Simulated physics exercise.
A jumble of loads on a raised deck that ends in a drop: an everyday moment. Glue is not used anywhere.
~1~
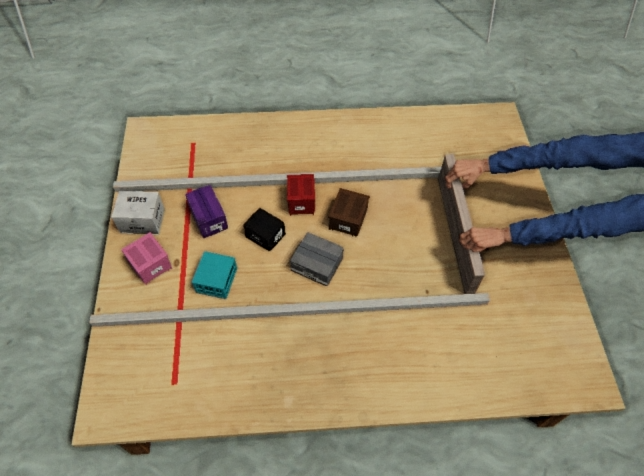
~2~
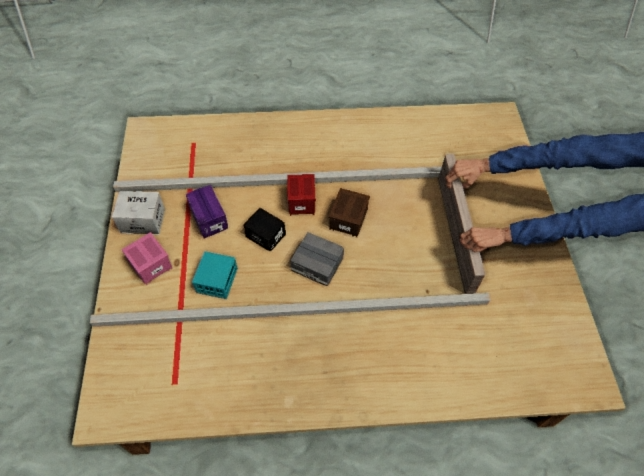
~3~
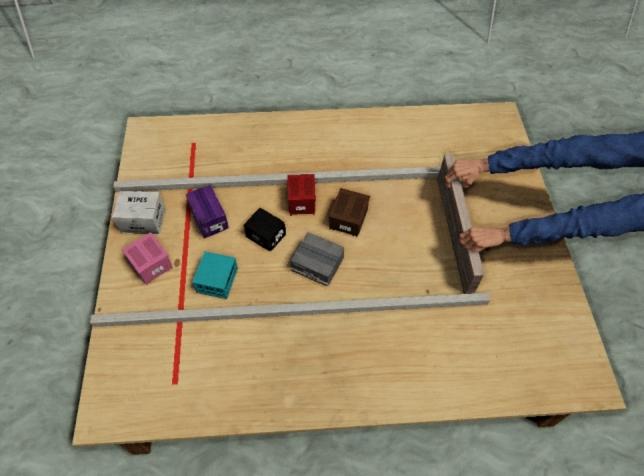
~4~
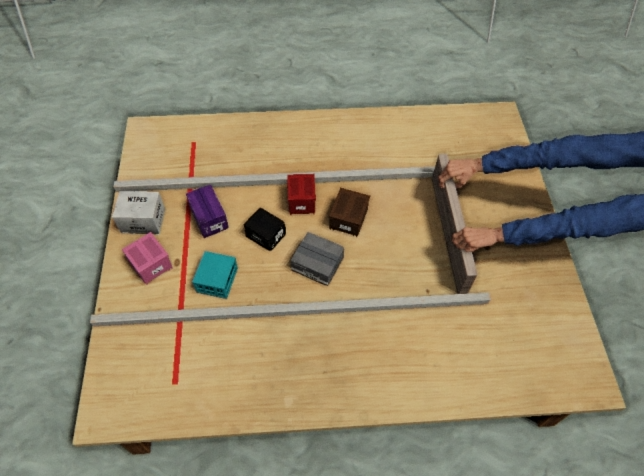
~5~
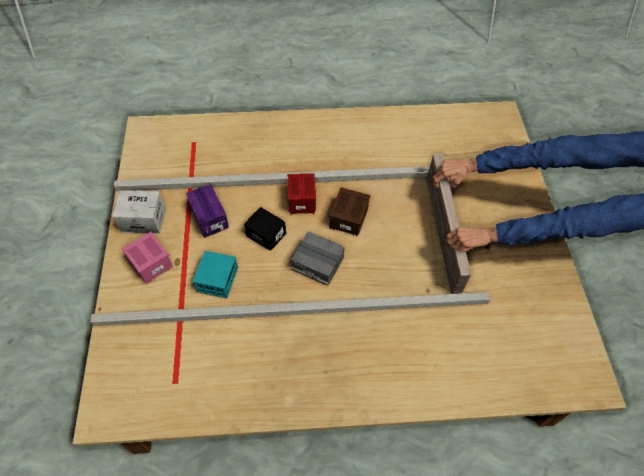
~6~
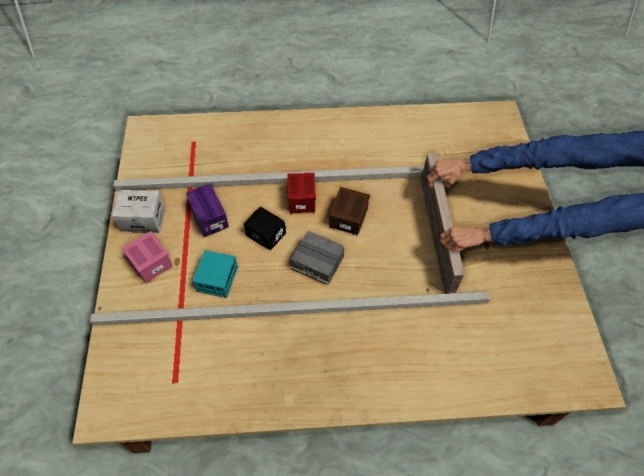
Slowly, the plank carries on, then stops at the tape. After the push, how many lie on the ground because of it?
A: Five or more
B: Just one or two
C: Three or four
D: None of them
(B) Just one or two.
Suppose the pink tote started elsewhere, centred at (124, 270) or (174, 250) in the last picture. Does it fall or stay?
Well, in both cases in turn, the pink tote does not stay and then stays where it is.
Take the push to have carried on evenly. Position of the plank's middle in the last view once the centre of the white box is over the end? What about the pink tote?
The middle is at (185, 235) when it's the white box, and at (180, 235) when it's the pink tote.
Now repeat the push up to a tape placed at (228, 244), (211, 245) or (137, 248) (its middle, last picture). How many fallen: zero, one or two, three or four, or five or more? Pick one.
Place one: Zero; place two: Not one; place three: Five or over.
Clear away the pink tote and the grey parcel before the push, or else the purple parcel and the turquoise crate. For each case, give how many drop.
You'd get 1 in the first case and 0 in the second one.
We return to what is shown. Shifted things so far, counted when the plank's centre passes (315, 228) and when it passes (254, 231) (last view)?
Answer - first 4, then 6.
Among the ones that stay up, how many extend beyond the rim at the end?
The number overhanging is 1.
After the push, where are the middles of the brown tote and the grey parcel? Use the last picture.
Final positions: Near (169, 225); near (160, 276).
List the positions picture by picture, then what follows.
White box (139, 213); pink tote (148, 259); purple parcel (207, 211); plank (459, 222); tape (185, 247), in the first frame.
Pink tote (148, 259); turquoise crate (215, 275), in the second frame.
Purple parcel (207, 211); brown tote (349, 213), in the third frame.
White box (140, 213); plank (452, 222), in the fourth frame.
Pink tote (148, 258); black parcel (265, 229), in the fifth frame.
White box (140, 212); pink tote (148, 258); purple parcel (207, 210); plank (441, 222); tape (186, 246), in the sixth frame.
Early on, none off yet; white box at rest near (140, 212); pink tote at rest near (148, 258); purple parcel at rest near (207, 210).
A while later, none off yet; white box at rest near (140, 212); pink tote at rest near (148, 258); purple parcel travelled a little near (203, 209).
Finally, the number that fall off is one or two; lost, white box.
